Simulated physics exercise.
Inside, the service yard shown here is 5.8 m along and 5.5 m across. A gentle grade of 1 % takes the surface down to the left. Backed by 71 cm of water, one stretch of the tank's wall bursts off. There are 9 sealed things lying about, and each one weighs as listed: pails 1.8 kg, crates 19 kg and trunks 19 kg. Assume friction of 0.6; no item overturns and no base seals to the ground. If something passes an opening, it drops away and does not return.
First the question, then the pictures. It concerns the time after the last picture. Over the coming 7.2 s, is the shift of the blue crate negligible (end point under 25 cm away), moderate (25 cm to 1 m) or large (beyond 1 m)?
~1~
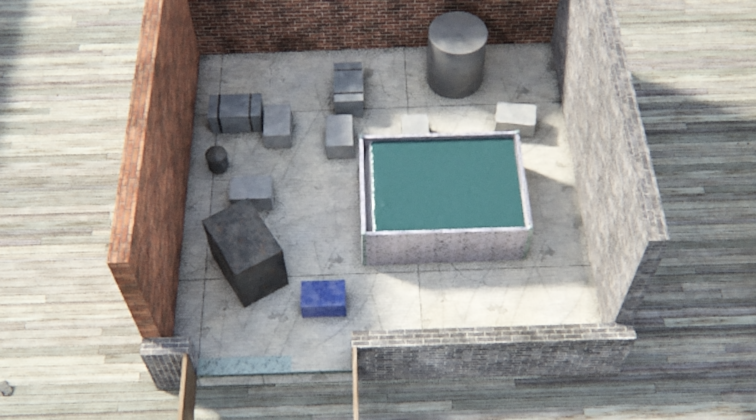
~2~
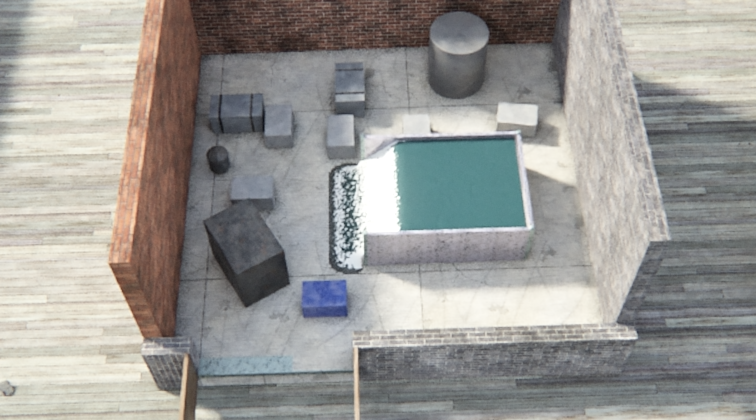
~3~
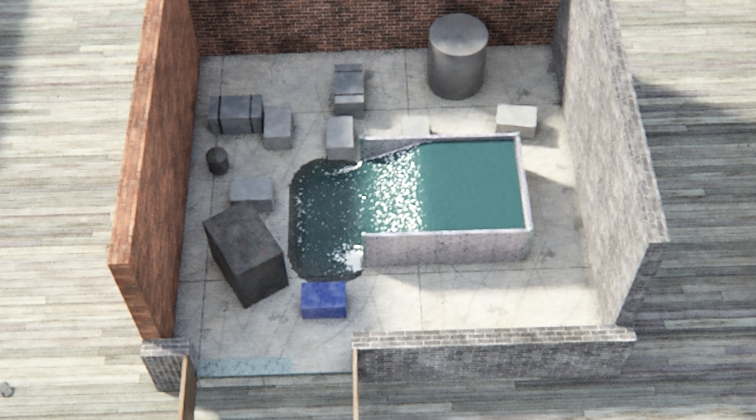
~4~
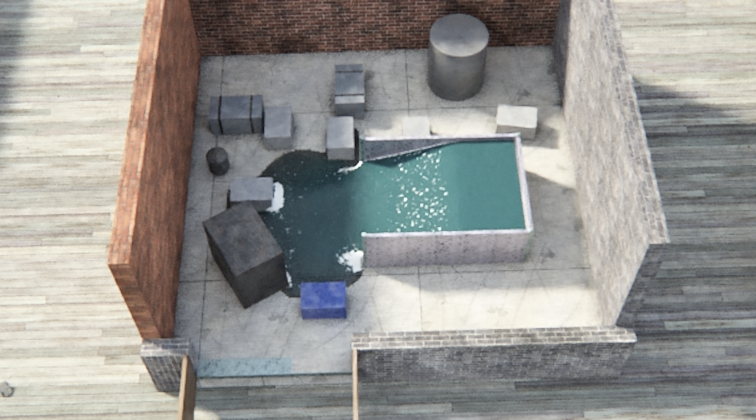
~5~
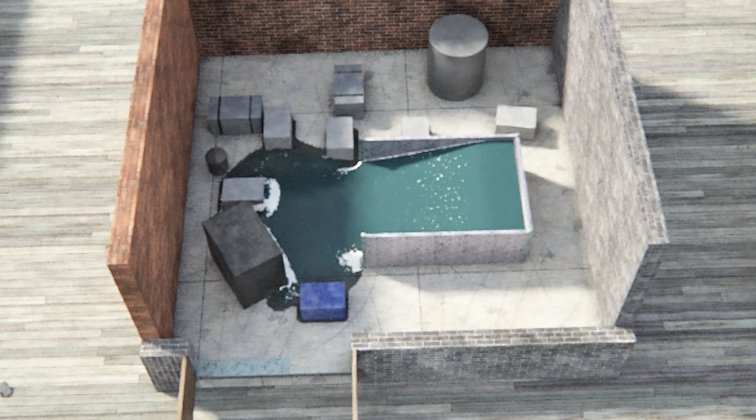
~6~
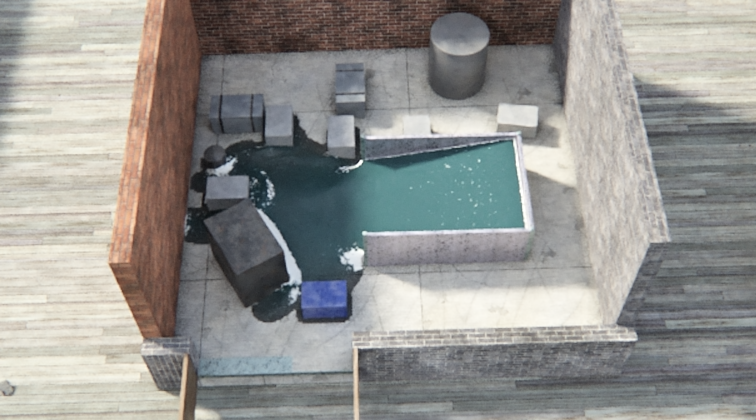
Moderate.
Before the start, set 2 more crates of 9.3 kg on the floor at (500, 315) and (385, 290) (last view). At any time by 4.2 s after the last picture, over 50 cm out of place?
So it goes behind the line, then behind the line.
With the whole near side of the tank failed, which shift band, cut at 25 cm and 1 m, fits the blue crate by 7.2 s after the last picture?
If that happened, the blue crate winds up well away.
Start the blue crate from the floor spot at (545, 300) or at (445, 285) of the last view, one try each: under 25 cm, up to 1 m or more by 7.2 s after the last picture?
Taken in turn, it stays almost motionless and then stays almost motionless.
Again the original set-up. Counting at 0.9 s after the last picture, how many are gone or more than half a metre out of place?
By my reckoning, 2.
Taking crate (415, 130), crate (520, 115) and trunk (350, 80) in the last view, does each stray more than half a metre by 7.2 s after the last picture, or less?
Taking them in order: Fell shy, fell shy and exceeded.
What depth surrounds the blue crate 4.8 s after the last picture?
About 3 cm.
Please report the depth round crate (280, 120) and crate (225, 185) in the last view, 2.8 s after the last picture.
Some 10 cm at the first, some 20 cm at the second.
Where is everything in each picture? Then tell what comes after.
The blue crate at (323, 293), on the bottom; water covers 3.5 m2; 0 of 9 have shifted, in the first picture.
The blue crate at (324, 293), on the bottom; 4.4 m2 under water; 0 of 9 have shifted, in the second picture.
The blue crate at (323, 295), on the bottom; water covers 5.6 m2; 0 of 9 have shifted, in the third picture.
The blue crate at (323, 295) rests on the ground; 6.8 m2 under water; 0 of 9 have shifted, in the fourth picture.
The blue crate at (323, 295) rests on the ground; 7.7 m2 under water; 1 of 9 have shifted, in the fifth picture.
The blue crate at (324, 294), on the bottom; water covers 8.7 m2; 1 of 9 have shifted, in the sixth picture.
Then, 0.9 s after the last picture the blue crate is near (330, 311), 0.3 m from its start, aground; 0 of 9 are out; 2 afloat.
Then, 2.8 s after the last picture the blue crate is near (353, 327), 0.6 m from its start, aground; 0 of 9 are out; 4 afloat.
Then, 4.8 s after the last picture the blue crate is near (353, 327), 0.6 m from its start, aground; 0 of 9 are out; 5 afloat.
Then, 7.2 s after the last picture the blue crate is near (353, 327), 0.6 m from its start, aground; 0 of 9 are out; 7 afloat.
